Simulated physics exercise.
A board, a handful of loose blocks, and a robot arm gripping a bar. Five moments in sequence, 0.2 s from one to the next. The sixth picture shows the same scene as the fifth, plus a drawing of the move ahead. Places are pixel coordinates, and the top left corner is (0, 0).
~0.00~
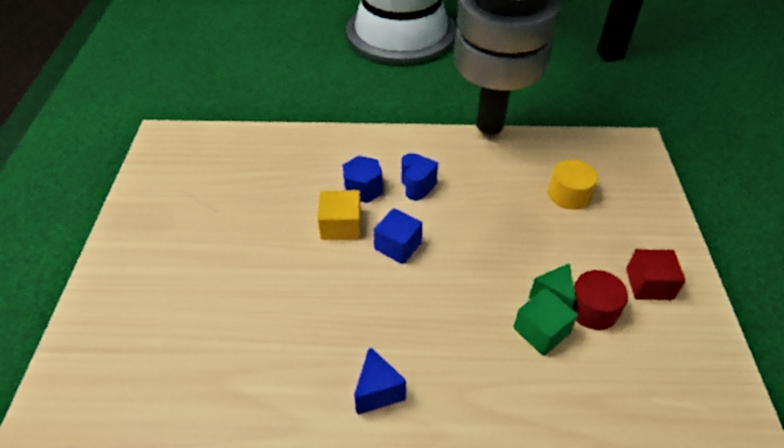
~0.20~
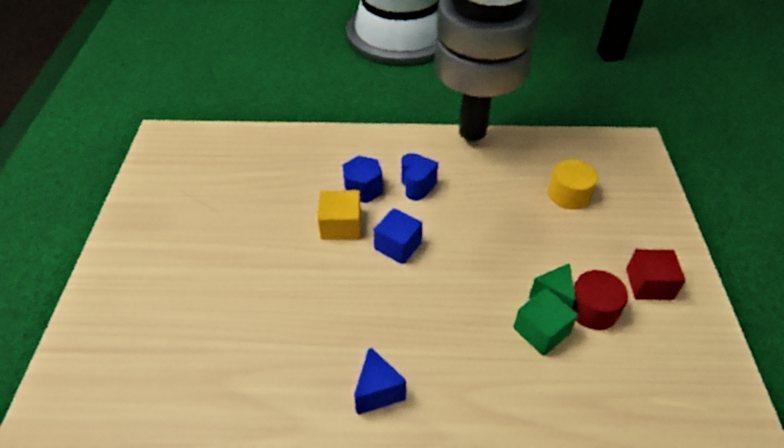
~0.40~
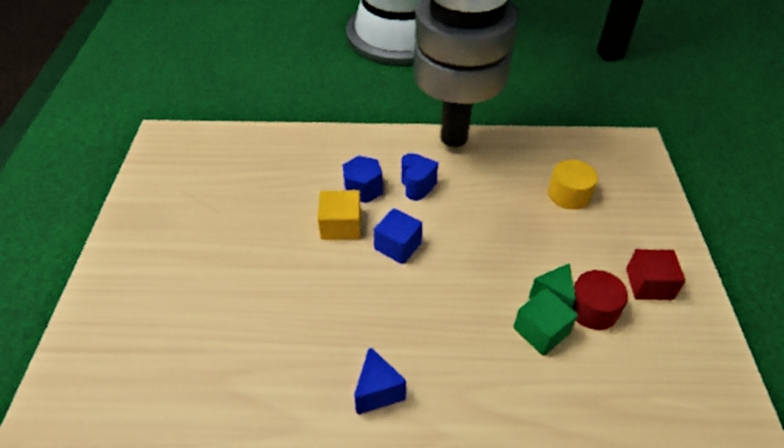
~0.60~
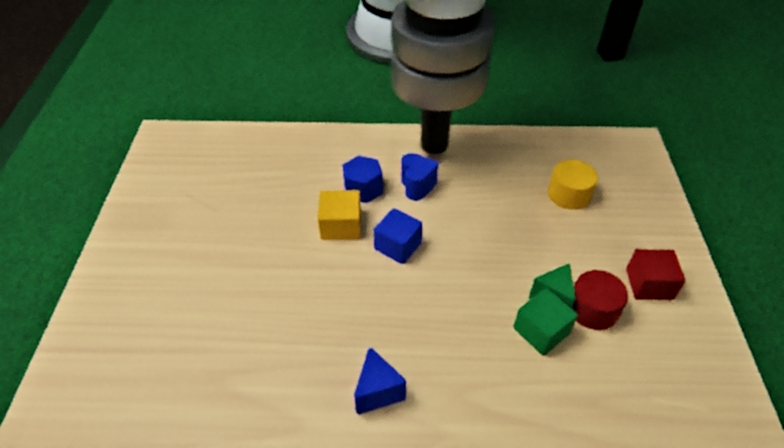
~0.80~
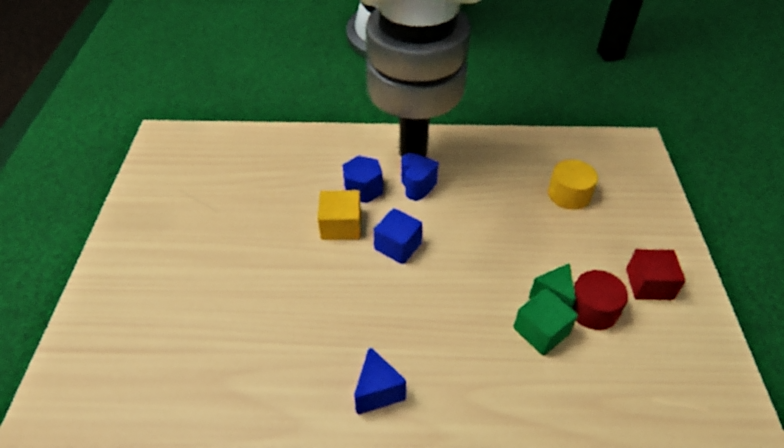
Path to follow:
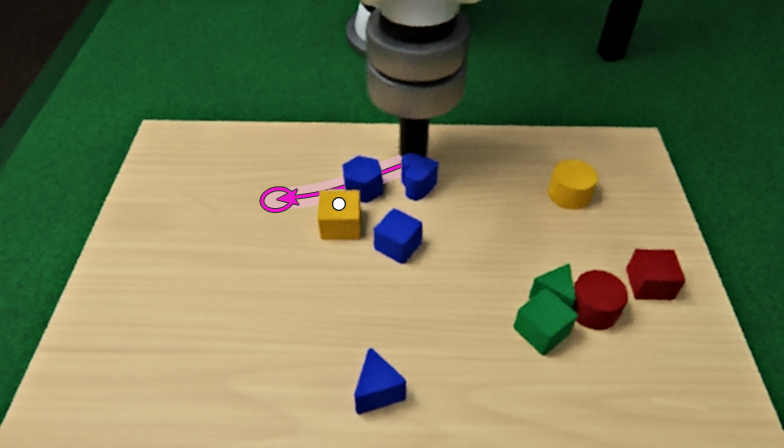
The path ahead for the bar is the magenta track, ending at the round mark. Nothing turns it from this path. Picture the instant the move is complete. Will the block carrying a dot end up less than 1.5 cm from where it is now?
No
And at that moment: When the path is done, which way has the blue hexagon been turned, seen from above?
From above, the blue hexagon will be seen to turn anti-clockwise.
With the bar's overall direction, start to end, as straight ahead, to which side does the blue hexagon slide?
Well, taking the path from its start to its end as straight ahead, the blue hexagon moves to the left.
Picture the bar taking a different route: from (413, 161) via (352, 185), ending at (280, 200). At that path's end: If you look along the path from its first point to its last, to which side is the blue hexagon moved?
It is pushed towards the left-hand side.
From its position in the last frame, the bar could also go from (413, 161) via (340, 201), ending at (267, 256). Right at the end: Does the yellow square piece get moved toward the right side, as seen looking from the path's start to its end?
That would be a no.
The line goes from (413, 161) through (350, 185) to (277, 199); the dot is on the yellow square piece.
The first path, step by step. One third of the way, bar (371, 168); blue hexagon (349, 177), turned 15° anticlockwise.
Two thirds of the way, bar (325, 183); yellow square piece (329, 224), turned 30° anticlockwise; blue hexagon (314, 196), turned 55° anticlockwise.
At the end, bar (275, 191); yellow square piece (329, 225), turned 35° anticlockwise; blue hexagon (302, 201), turned 85° anticlockwise; blue heart-shaped block unmoved.
